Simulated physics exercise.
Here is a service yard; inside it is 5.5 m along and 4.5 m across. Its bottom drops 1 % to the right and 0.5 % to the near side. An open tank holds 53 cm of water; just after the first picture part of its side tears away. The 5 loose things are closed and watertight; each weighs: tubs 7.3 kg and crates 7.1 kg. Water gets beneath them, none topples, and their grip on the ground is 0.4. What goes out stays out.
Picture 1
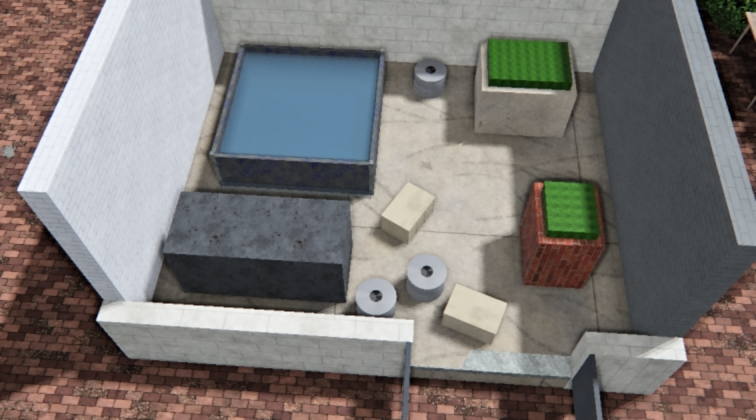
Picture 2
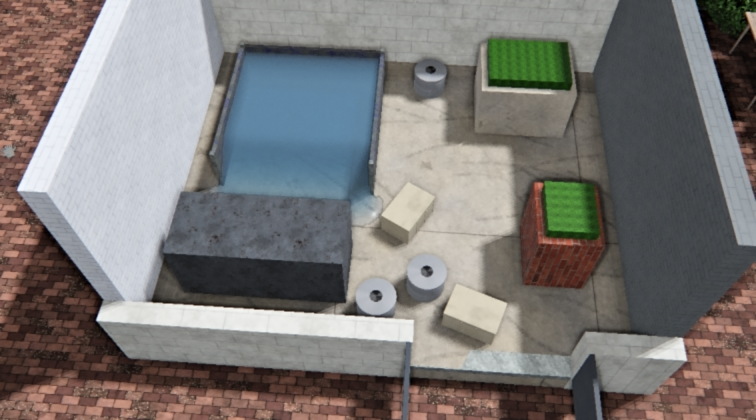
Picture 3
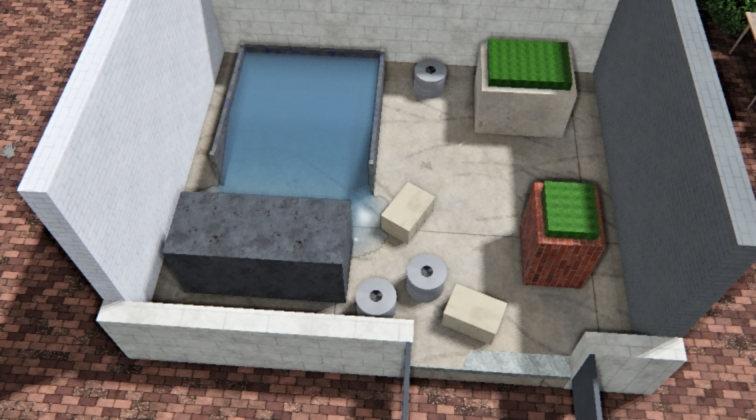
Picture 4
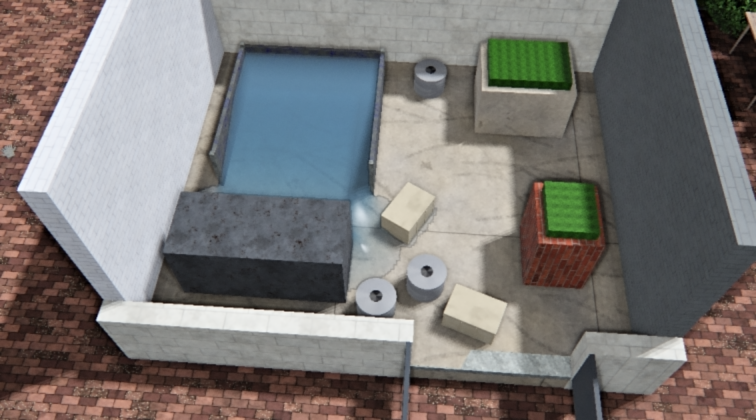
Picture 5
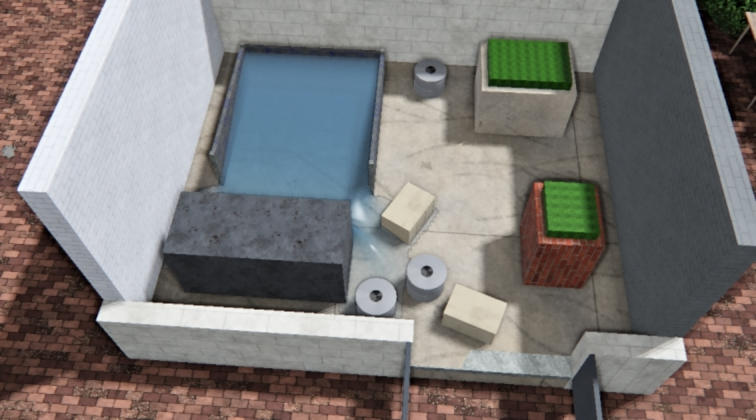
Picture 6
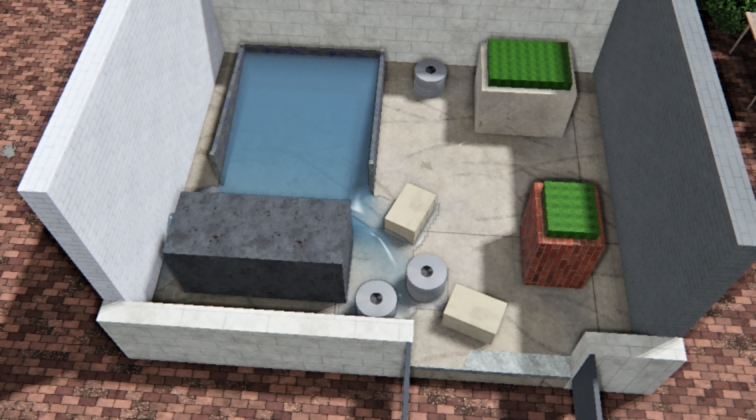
The tank loses its near side and water spreads across the yard floor among crates and tubs.
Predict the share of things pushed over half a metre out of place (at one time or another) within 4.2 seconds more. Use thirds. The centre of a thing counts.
Share: Two thirds or above.
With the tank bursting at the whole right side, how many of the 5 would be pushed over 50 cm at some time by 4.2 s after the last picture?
In that case 3 of them.
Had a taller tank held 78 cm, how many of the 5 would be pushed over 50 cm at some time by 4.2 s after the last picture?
In that case 5 of them.
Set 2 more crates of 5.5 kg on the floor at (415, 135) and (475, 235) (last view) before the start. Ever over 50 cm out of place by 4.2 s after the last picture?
In that order: Under, past it.
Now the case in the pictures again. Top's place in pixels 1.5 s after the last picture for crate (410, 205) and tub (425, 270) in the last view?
Near (535, 174) and (547, 330).
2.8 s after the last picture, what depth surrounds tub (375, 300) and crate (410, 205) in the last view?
Roughly 9 and 6 cm.
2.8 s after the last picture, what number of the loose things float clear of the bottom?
1 of them.
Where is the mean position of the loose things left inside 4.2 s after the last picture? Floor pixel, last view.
Around (531, 169).
Then, 0.4 s after the last picture 0 of 5 are over 50 cm from their spots; 0 afloat.
Then, 1.5 s after the last picture 3 of 5 are over 50 cm from their spots; 1 afloat.
Then, 2.8 s after the last picture 4 of 5 are over 50 cm from their spots; 1 afloat.
Then, 4.2 s after the last picture 4 of 5 are over 50 cm from their spots, and 4 have been at some point; 2 afloat.
